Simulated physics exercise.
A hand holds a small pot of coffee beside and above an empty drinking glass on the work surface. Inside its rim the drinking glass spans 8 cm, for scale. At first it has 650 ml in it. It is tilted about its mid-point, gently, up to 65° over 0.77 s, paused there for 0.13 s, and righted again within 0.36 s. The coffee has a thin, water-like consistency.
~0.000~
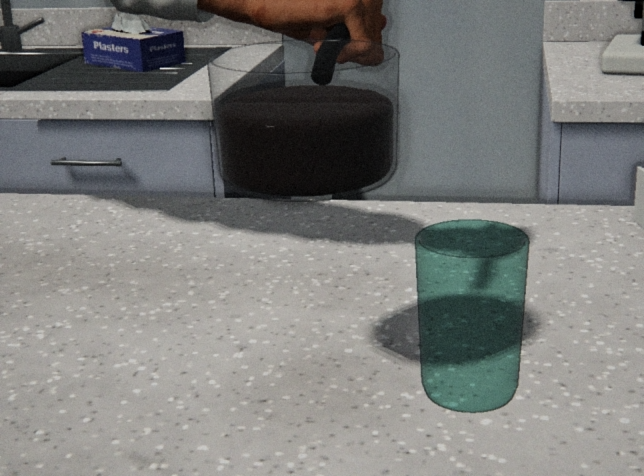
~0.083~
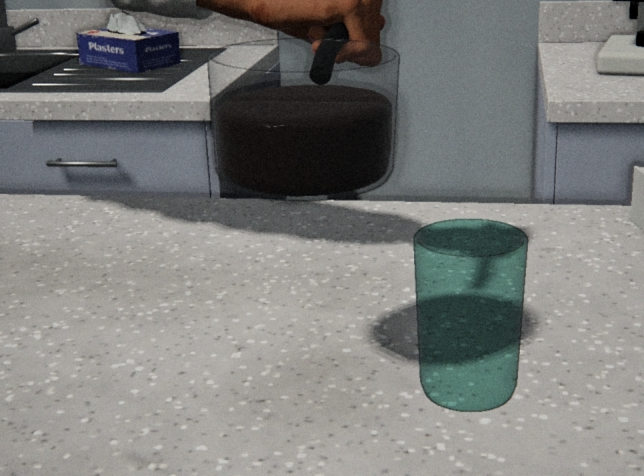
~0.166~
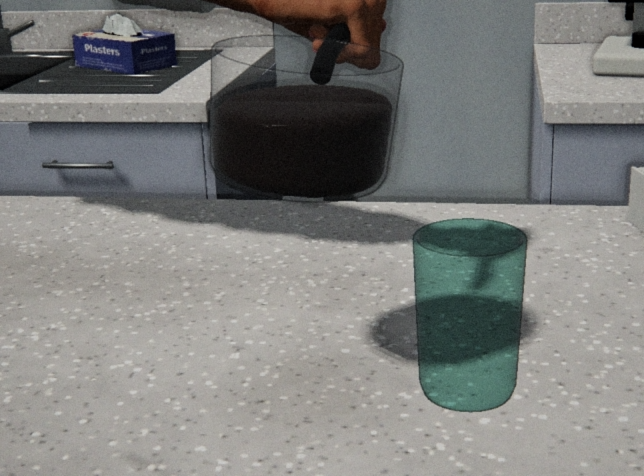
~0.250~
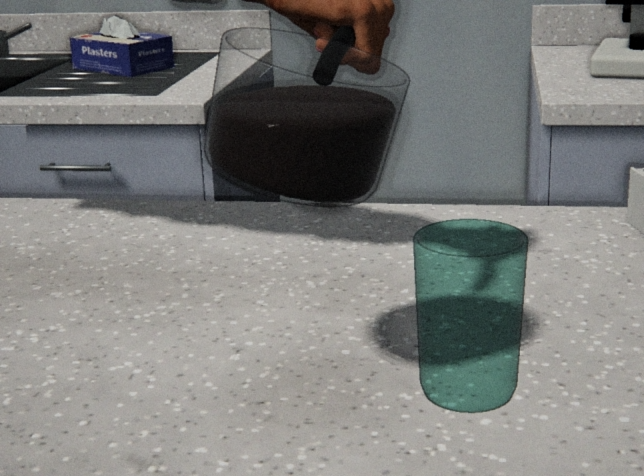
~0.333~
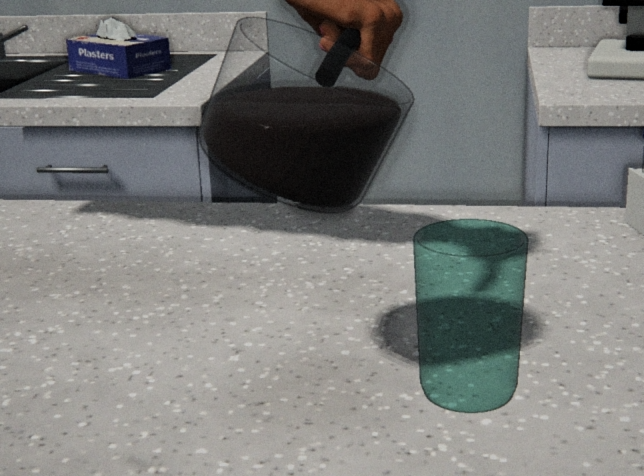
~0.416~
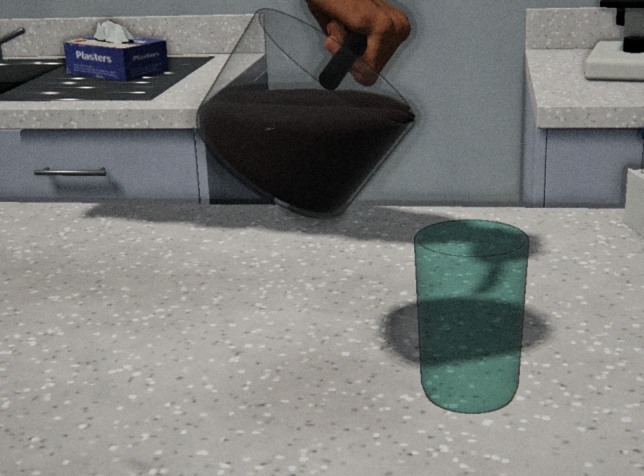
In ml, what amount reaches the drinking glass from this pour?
Roughly 340 ml reaches it.
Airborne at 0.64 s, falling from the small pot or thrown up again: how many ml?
Roughly 90 ml at that time.
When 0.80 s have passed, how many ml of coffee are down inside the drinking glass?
It comes to around 160 ml.
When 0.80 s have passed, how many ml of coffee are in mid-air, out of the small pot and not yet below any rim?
110 ml, more or less.
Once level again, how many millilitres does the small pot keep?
It ends up holding about 290 ml.
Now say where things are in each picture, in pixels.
Tilt 0°; pouring edge (396, 58); surface from (242, 101) to (380, 102); the drinking glass's rim runs from (417, 240) to (527, 243), in the first frame.
Tilt 2°; pouring edge (397, 60); surface from (238, 101) to (378, 101), in the second frame.
Tilt 7°; pouring edge (401, 69); surface from (238, 101) to (377, 102), in the third frame.
Tilt 15°; pouring edge (407, 84); surface from (231, 102) to (377, 104), in the fourth frame.
Tilt 26°; pouring edge (411, 103); surface from (226, 103) to (390, 106), in the fifth frame.
Tilt 37°; pouring edge (412, 124); surface from (223, 101) to (397, 108), in the sixth frame.
After 0.64 s the tilt is 60° and the drinking glass has 30 ml, the small pot 530 ml, and 0 ml is on the work surface.
After 0.80 s the tilt is 65° and the drinking glass has 160 ml, the small pot 380 ml, and 5 ml is on the work surface.
After 0.97 s the tilt is 59° and the drinking glass has 290 ml, the small pot 300 ml, and 15 ml is on the work surface.
After 1.15 s the tilt is 13° and the drinking glass has 340 ml, the small pot 290 ml, and 20 ml is on the work surface.
In the end the drinking glass has 345 ml, the small pot 290 ml, and 20 ml is on the work surface.
